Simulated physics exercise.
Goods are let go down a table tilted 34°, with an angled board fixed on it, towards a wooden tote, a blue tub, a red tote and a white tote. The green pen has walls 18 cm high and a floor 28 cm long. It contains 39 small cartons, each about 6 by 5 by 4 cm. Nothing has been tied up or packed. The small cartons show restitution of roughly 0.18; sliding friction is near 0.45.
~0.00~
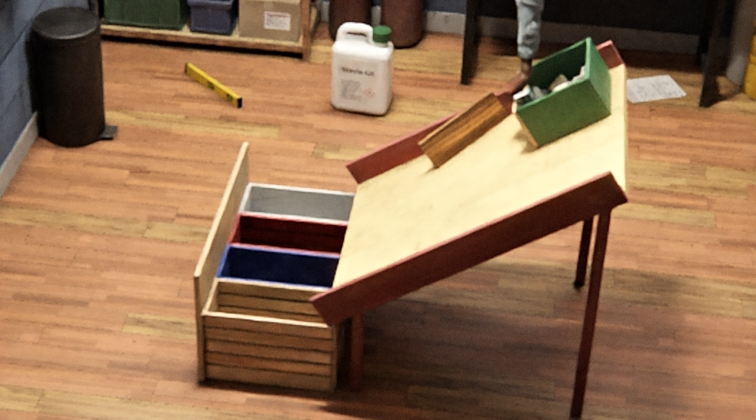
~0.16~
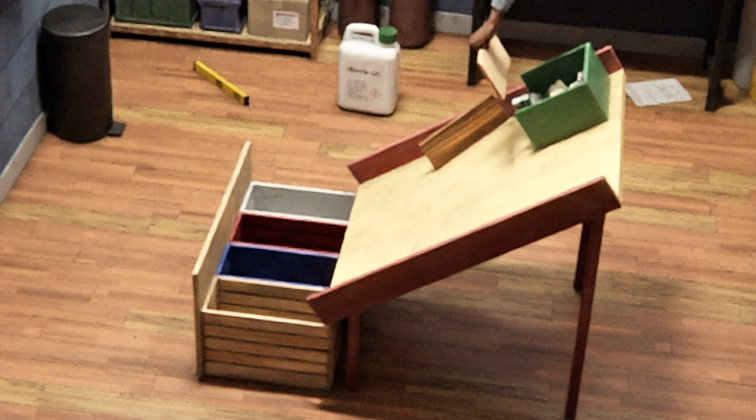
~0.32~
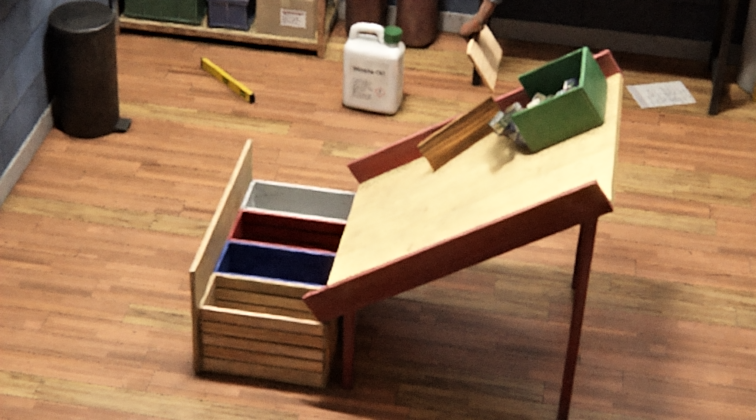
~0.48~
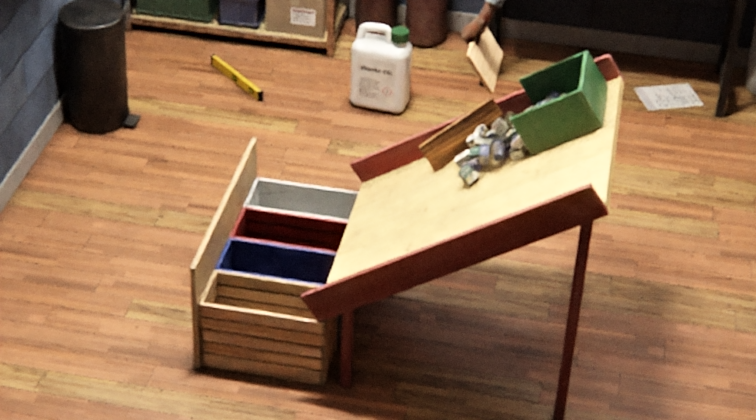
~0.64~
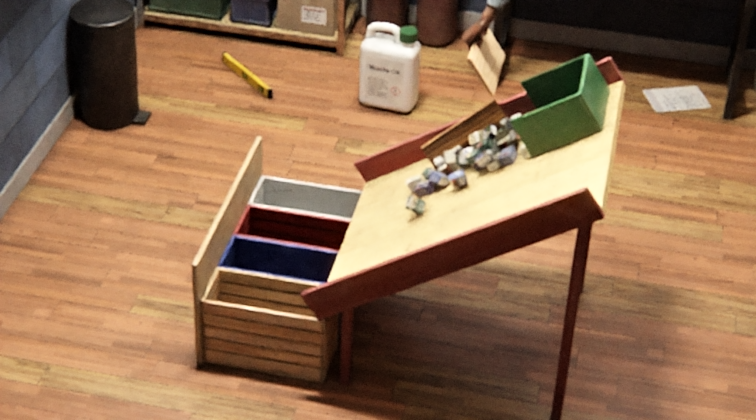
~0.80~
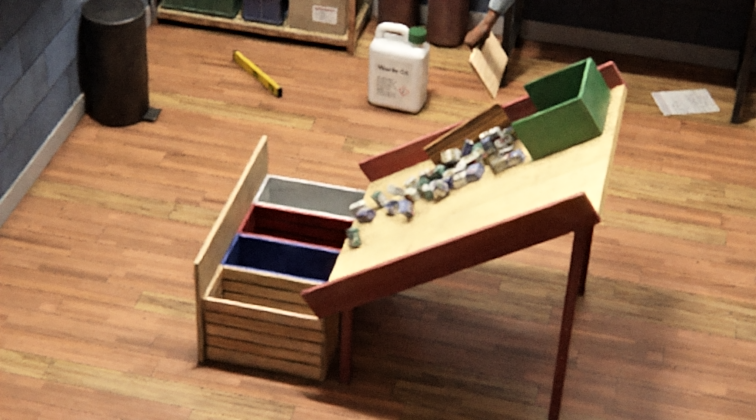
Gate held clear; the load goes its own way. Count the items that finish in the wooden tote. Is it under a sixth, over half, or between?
Expected outcome: Beneath one sixth.
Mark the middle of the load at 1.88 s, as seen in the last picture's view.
Somewhere around (290, 272) in pixels.
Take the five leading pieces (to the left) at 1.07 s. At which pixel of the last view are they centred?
Around (272, 264).
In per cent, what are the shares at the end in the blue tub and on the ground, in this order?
The shares come out near 20 and 0 in a hundred.
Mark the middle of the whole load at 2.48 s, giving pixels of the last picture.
I'd place it close to (289, 277) in the last view.
After 1.07 s, 2 in the blue tub, 8 in the red tote, 27 on the slope and 2 in the air.
After 1.40 s, 6 in the blue tub, 18 in the red tote, 9 on the slope and 6 in the air.
After 1.88 s, 7 in the blue tub, 29 in the red tote, 2 on the slope and 1 in the air.
Outcome (at 2.48 s), 7 in the blue tub and 32 in the red tote. Asked share, 0 of 39, 0 per cent.
